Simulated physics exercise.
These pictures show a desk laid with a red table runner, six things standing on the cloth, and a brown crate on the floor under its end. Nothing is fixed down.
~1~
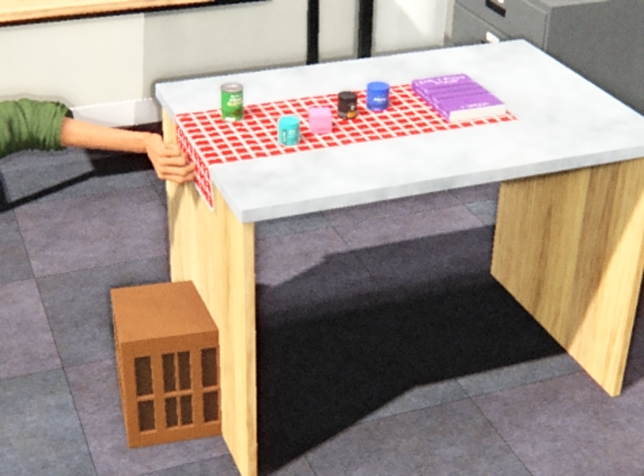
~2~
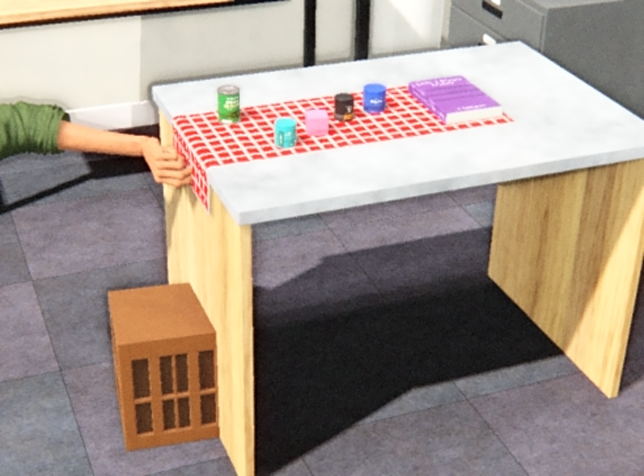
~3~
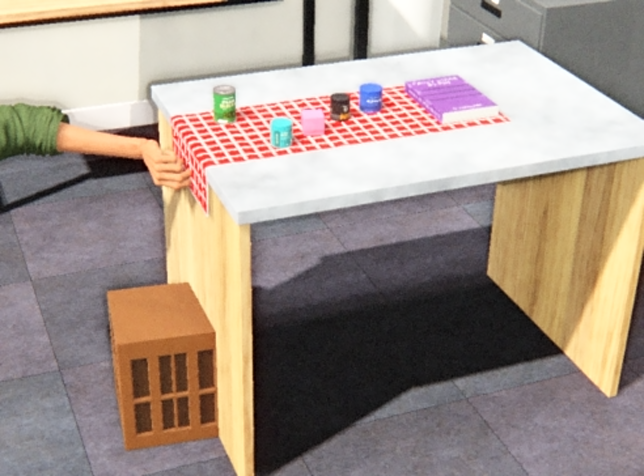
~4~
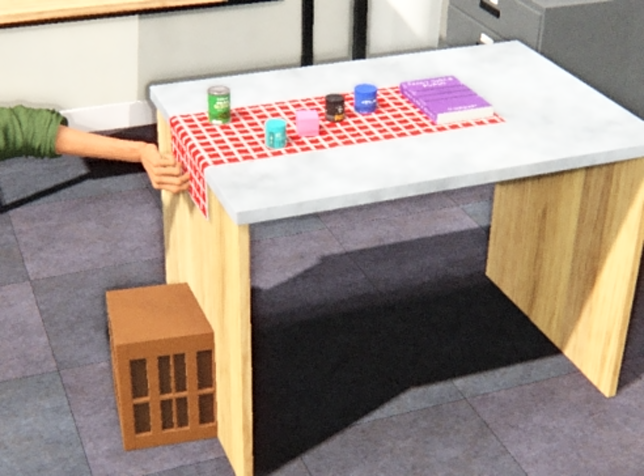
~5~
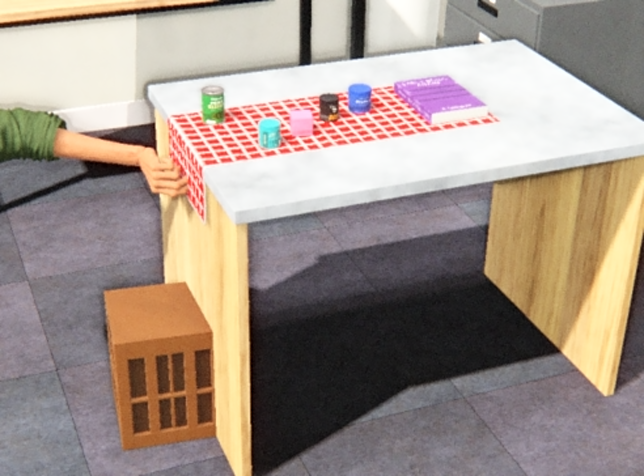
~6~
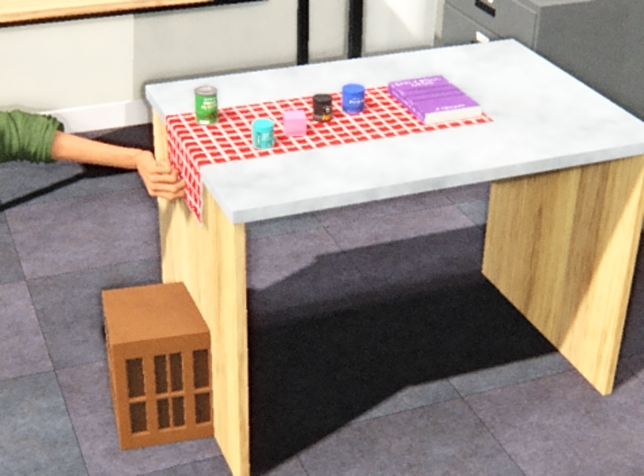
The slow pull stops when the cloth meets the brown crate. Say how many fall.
The desk loses three.
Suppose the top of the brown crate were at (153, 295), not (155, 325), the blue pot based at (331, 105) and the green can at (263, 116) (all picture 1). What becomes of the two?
The blue pot holds on, the green can falls.
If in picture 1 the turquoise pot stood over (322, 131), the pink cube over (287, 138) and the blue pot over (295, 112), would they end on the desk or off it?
The turquoise pot goes over; the pink cube comes down; the blue pot comes down.
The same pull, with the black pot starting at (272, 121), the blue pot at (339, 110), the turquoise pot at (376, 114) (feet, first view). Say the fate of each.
The black pot tumbles off, the blue pot keeps its place on top, the turquoise pot does not fall.
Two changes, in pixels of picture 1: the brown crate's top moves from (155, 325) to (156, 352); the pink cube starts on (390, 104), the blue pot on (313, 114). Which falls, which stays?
The pink cube survives, the blue pot drops off.
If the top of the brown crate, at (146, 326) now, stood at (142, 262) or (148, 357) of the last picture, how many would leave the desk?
The count: 1 and 4.
Early on, hem near (186, 233); green can gone.
Midway, hem near (185, 273); green can and turquoise pot gone.
Near the end, hem on the crate; green can, turquoise pot and pink cube gone.
Finally, hem on the crate; green can, turquoise pot and pink cube gone. The count of fallen things is three.
